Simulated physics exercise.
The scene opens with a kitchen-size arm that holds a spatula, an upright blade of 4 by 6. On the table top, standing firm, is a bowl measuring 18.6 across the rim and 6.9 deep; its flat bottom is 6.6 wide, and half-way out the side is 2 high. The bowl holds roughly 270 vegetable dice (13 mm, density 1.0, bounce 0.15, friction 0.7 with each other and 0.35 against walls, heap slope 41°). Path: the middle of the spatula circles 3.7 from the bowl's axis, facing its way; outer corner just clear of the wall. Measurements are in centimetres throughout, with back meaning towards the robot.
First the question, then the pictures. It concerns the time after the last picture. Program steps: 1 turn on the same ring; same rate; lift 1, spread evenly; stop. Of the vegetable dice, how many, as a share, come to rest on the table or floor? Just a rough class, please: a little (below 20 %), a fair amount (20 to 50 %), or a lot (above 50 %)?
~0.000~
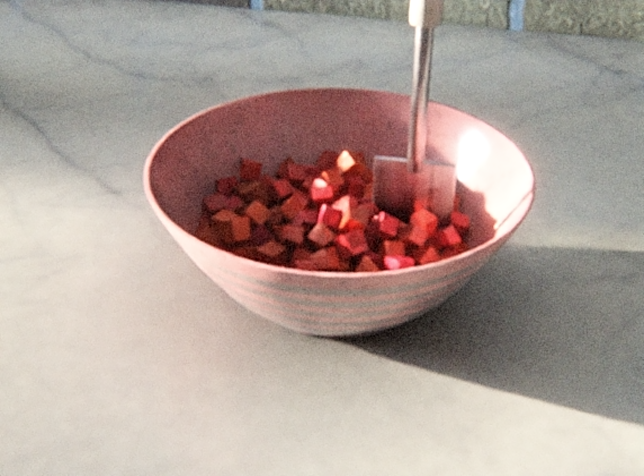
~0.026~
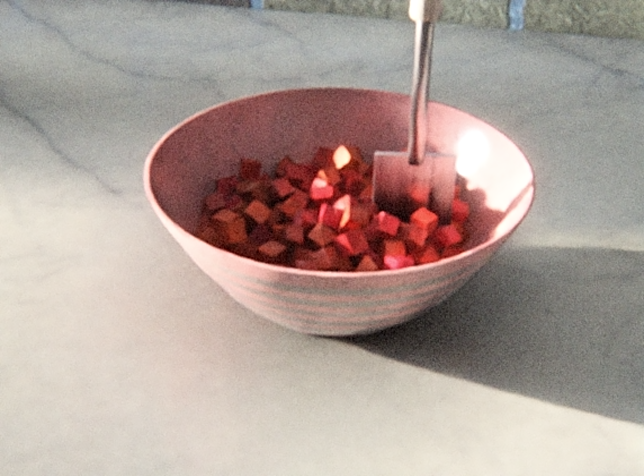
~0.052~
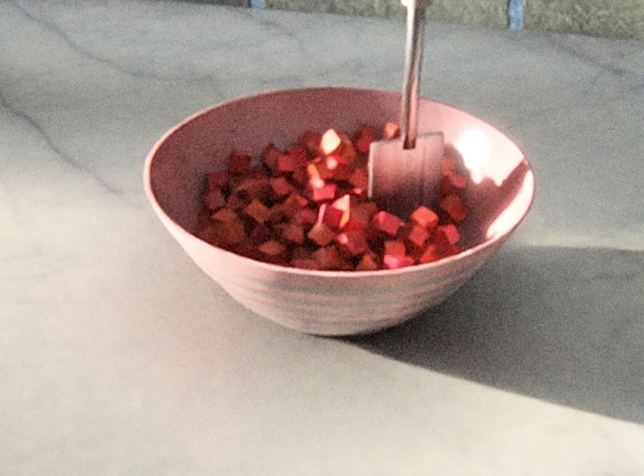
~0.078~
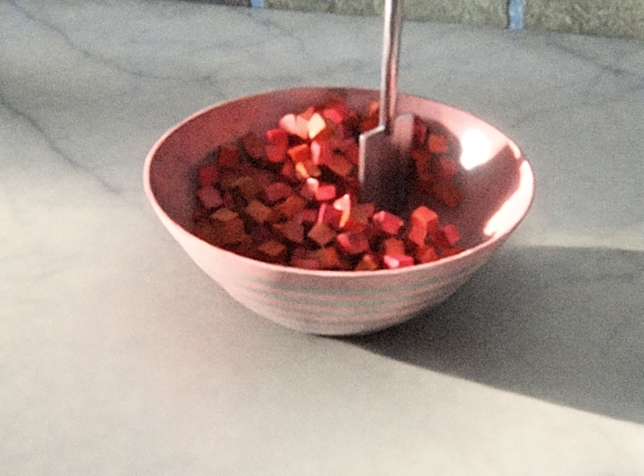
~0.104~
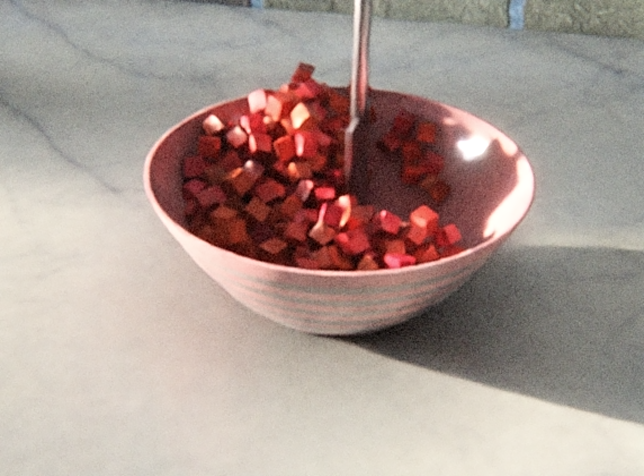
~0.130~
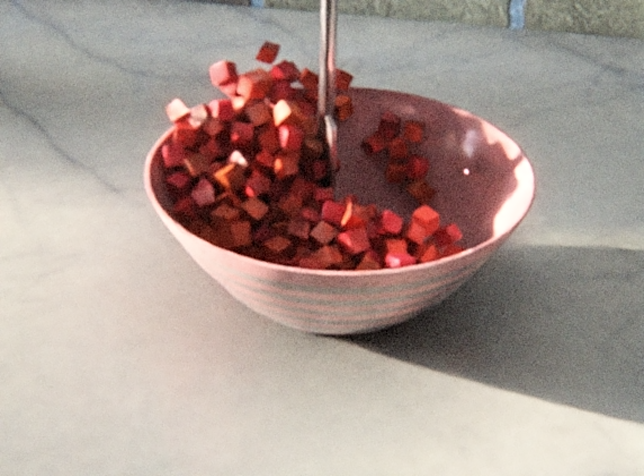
A fair amount.
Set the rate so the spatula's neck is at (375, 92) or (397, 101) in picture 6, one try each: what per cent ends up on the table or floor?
Some 15 and 15 %.
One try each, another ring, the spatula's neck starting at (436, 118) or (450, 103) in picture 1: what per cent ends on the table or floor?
Near 40 and 30 in a hundred, one try each.
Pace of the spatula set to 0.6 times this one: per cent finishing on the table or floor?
I'd put it near 15 %.
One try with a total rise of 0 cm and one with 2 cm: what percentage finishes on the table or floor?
35 % and 30 %.
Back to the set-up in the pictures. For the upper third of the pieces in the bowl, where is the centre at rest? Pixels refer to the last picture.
The centre sits around (420, 182) in the last picture.
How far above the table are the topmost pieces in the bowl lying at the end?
The top sits some 7.5 cm up.
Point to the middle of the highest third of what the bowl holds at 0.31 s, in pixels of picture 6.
Roughly pixel (400, 237).
After 0.22 s, 202° round, highest piece 11 above the table; 232 in the bowl, 34 in flight or on the tool.
After 0.31 s, 294° round, highest piece 10 above the table; 207 in the bowl, 22 on the table or floor, 37 in flight or on the tool.
After 0.56 s, 0° round, highest piece 8 above the table; 178 in the bowl, 88 on the table or floor.
After 1.26 s, 0° round, highest piece 8 above the table; 178 in the bowl, 88 on the table or floor.
In the end, 178 in the bowl, 88 on the table or floor. That is 33 % on the table or floor.
